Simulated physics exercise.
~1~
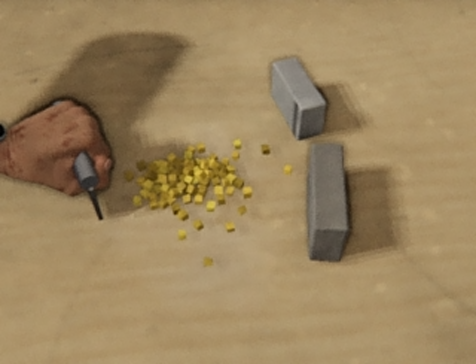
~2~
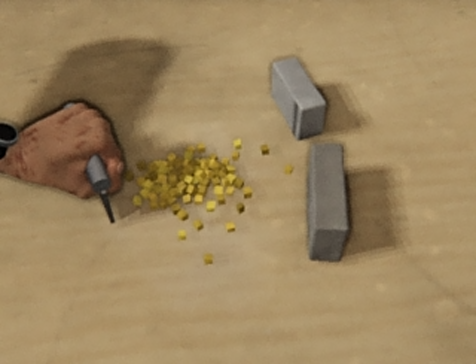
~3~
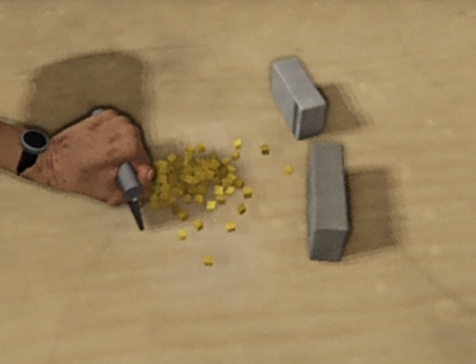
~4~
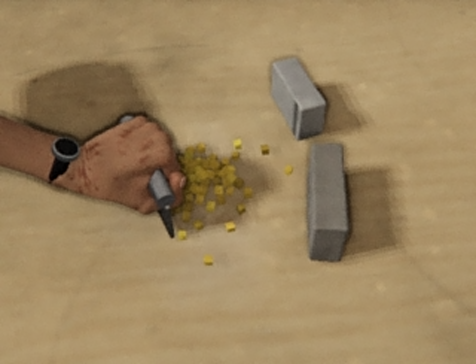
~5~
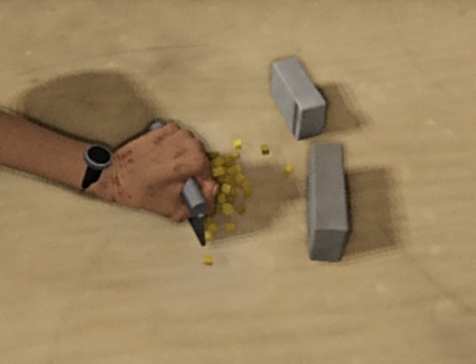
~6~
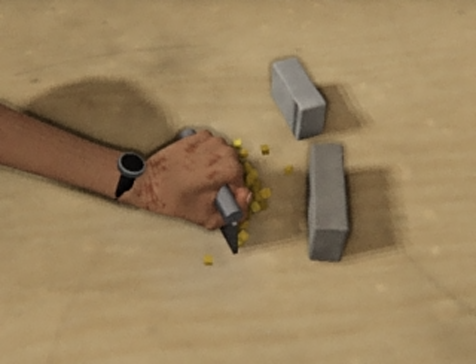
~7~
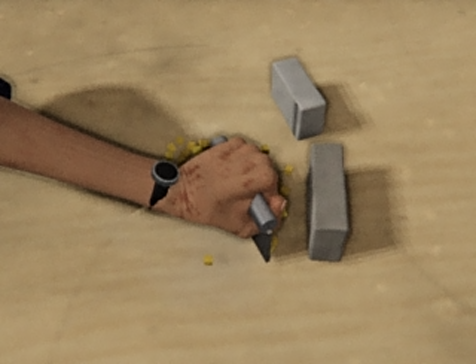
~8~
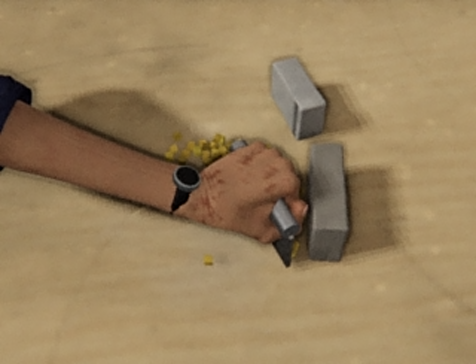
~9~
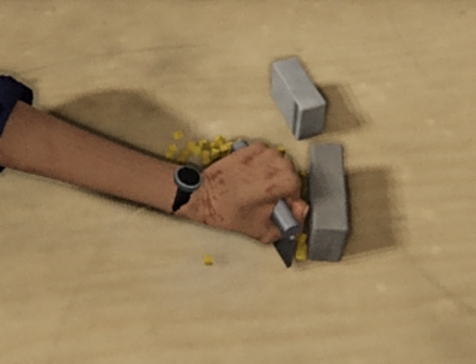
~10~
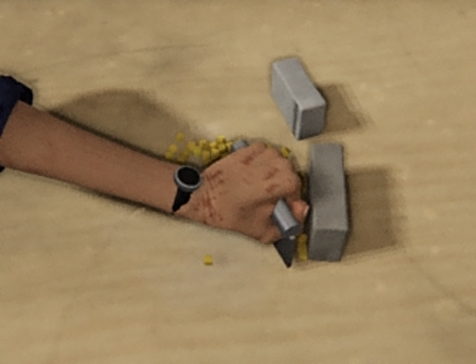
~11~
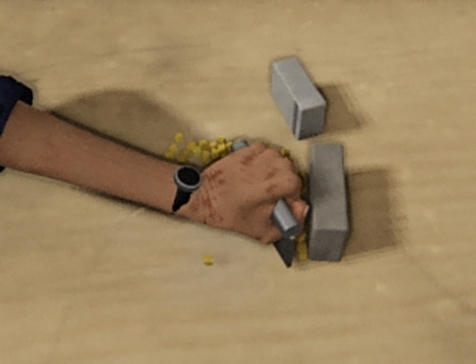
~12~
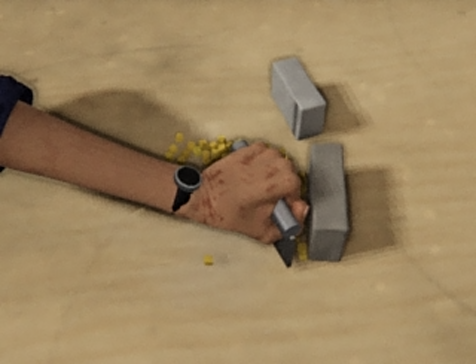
To begin with, a loose pile of small yellow cubes lies on a pale, wood-like surface, with two grey blocks standing to the right and a gap between them. A hand holding a small grey tool with a dark blade waits at the left. The hand moves right into the pile, and a forearm wearing a dark watch follows it into view. As it sweeps onward, it covers many cubes and pushes some ahead, while others show behind the wrist. Finally the hand stops against the nearer block and stays there, with no cubes seen passing through the gap.
